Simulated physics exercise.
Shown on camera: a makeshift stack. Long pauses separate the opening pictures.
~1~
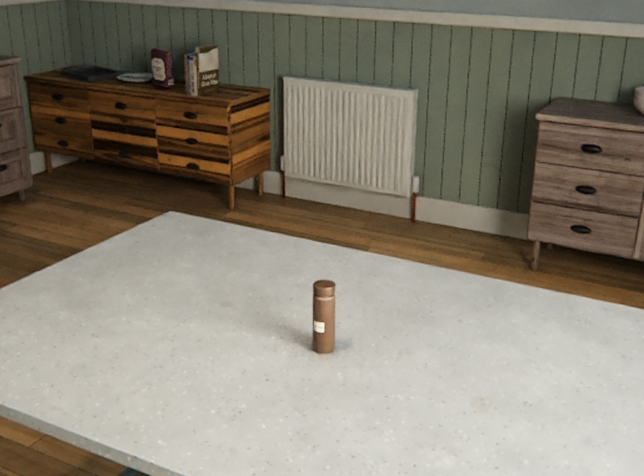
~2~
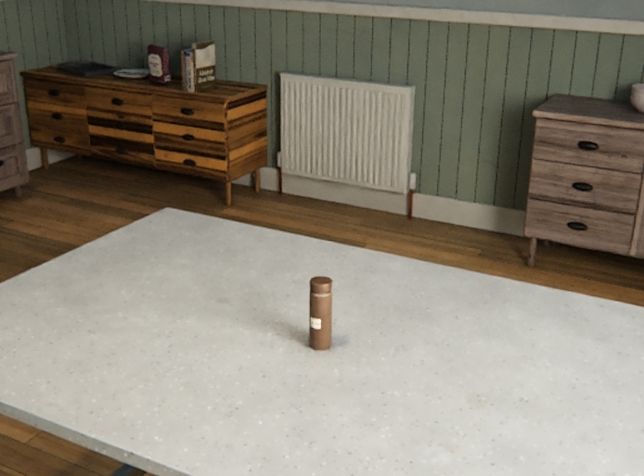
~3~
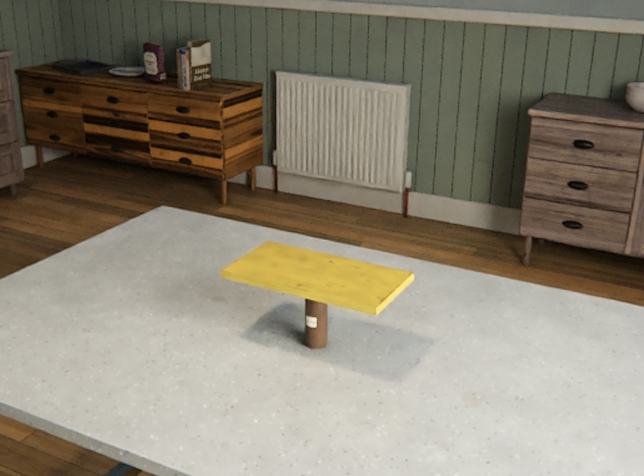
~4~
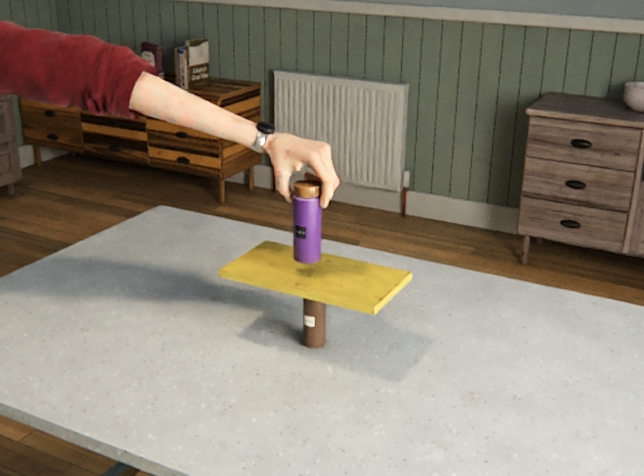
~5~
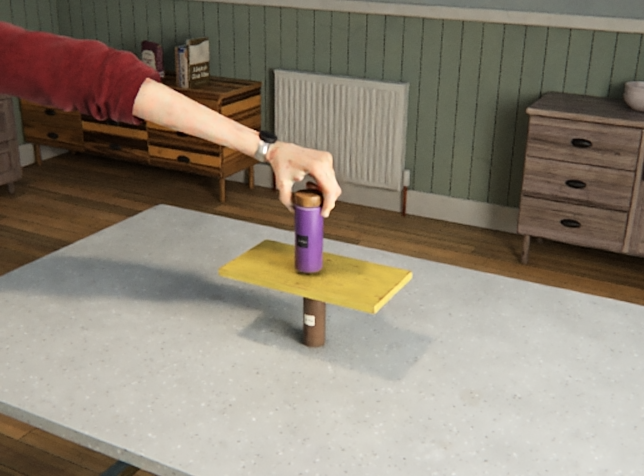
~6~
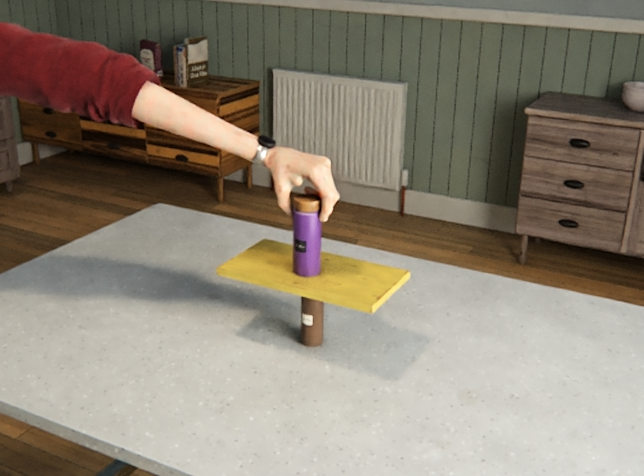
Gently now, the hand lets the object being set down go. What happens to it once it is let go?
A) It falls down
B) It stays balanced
The answer is B.
Then, 0.50 s later than the last frame, all is still.
Then, 1.30 s later than the last frame, purple shaker resting near (307, 236).
When it is over, all 3 as before. End places, in pixels of the last picture, purple shaker near (307, 236). The stack keeps its balance.
